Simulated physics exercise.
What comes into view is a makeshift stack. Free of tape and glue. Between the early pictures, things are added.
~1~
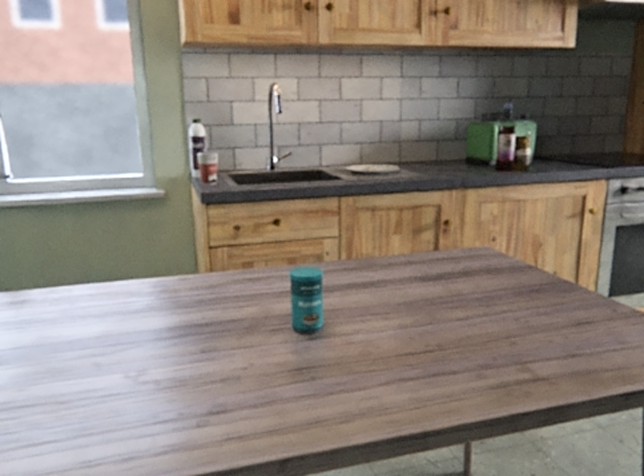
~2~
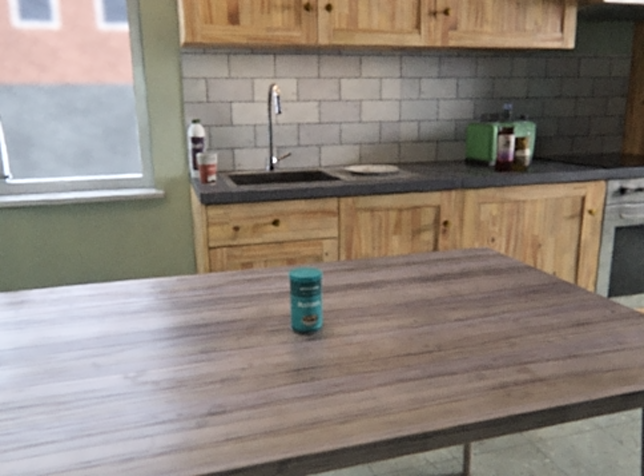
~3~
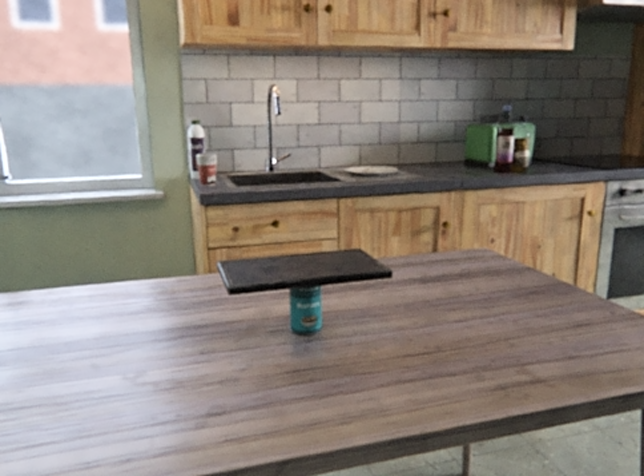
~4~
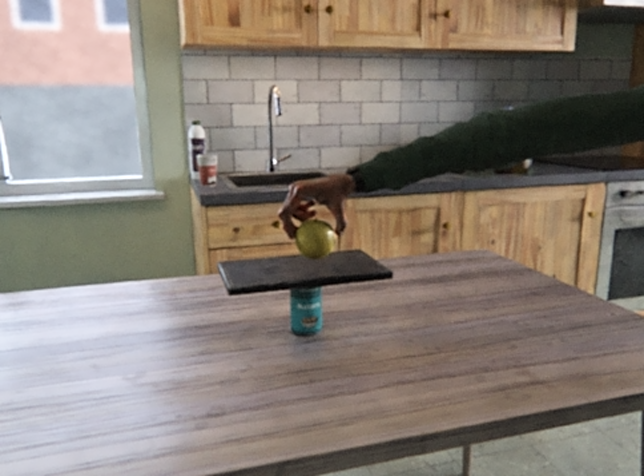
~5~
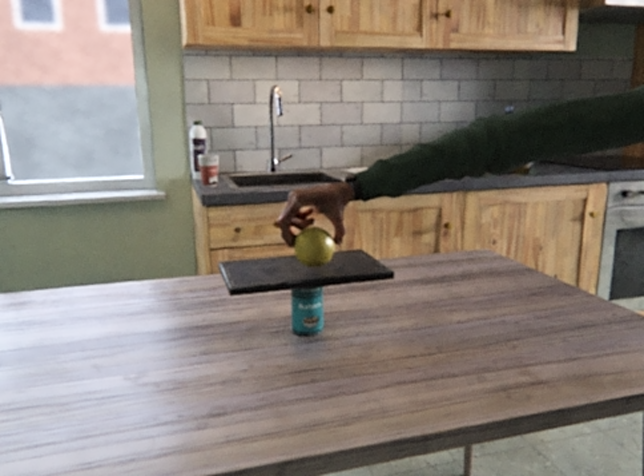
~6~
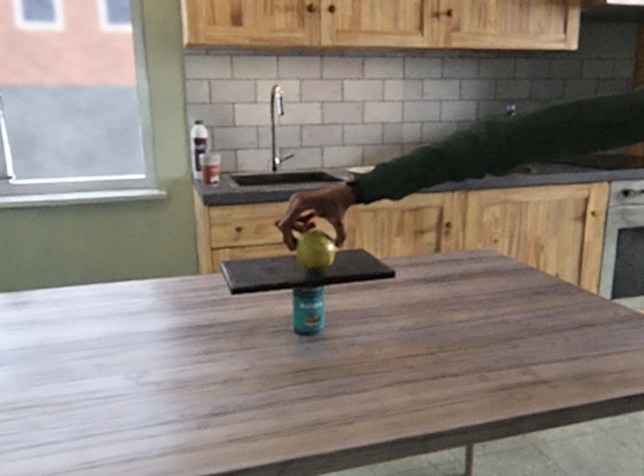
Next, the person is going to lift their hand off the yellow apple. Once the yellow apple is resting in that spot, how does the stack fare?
The stack stays together.
Then, 0.20 s later than the last frame, all is still.
Then, 0.40 s later than the last frame, yellow apple resting near (315, 251).
When it is over, all 3 as before. End places, in pixels of the last picture, yellow apple near (315, 251). The stack stays up.
